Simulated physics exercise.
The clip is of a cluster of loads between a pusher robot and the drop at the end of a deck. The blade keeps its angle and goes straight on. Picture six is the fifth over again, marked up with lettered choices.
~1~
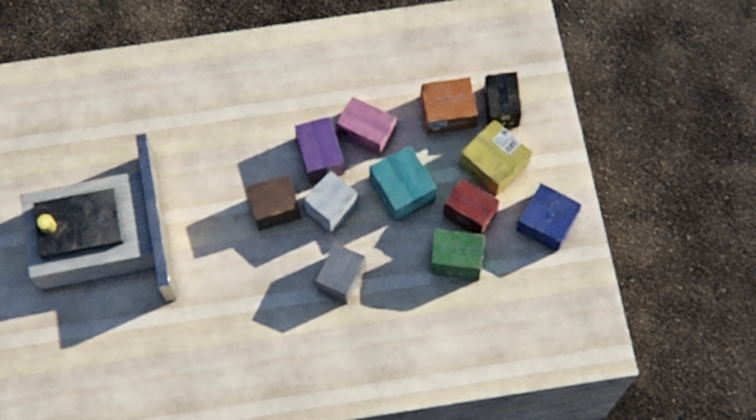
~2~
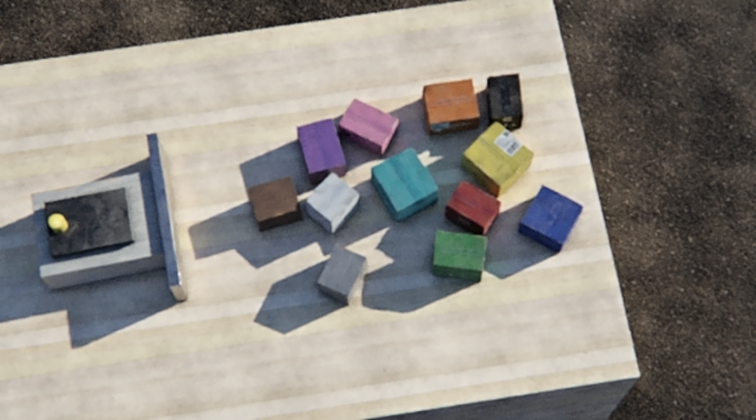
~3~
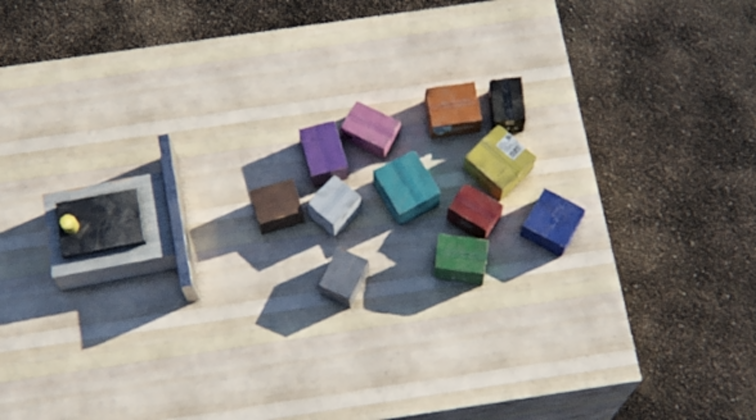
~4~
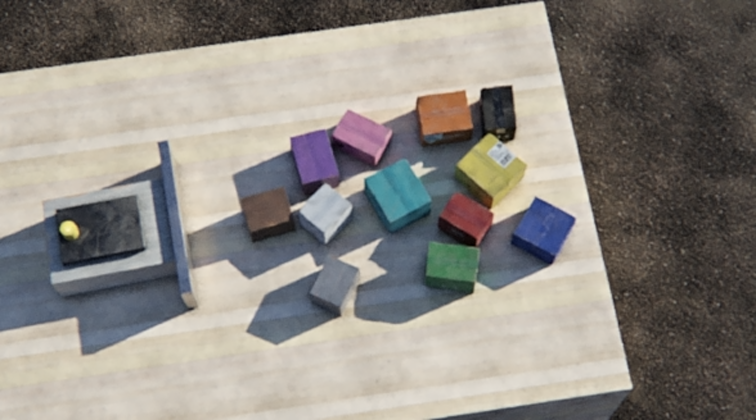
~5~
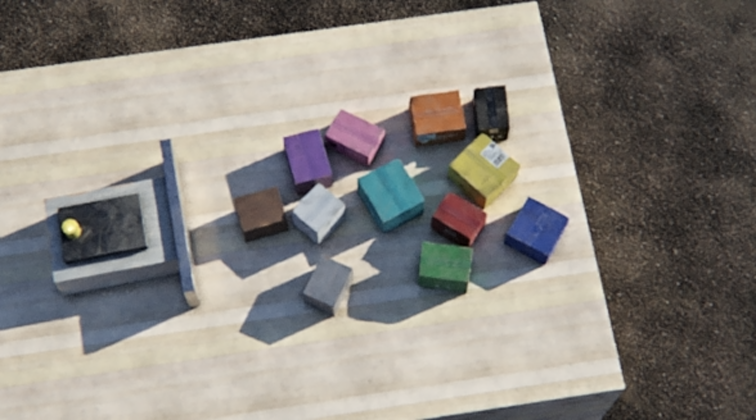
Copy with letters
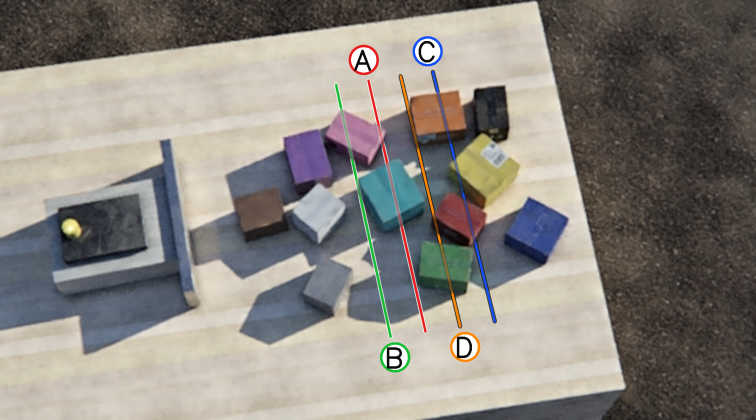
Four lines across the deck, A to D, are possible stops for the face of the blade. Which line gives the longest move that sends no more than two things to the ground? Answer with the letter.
Stop at C.
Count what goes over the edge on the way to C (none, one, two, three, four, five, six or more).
By then, two.
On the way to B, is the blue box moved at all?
No.
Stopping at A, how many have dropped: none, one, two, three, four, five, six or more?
By then, none.
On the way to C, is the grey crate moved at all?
By then, yes.
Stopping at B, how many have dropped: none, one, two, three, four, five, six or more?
The count is none.
On the marked copy, A at (396, 201); B at (362, 206); C at (463, 192); D at (429, 197).
Taking C. A third of the way, robot (213, 212); turquoise box (399, 195); brown crate (310, 209).
Two thirds of the way, robot (317, 197); yellow box (536, 151); black parcel (508, 109).
When it is over, robot (395, 186); yellow box over the edge; black parcel over the edge; two fallen.
As for the rest, A is within the limit but short; B is within the limit but short; D is within the limit but short.
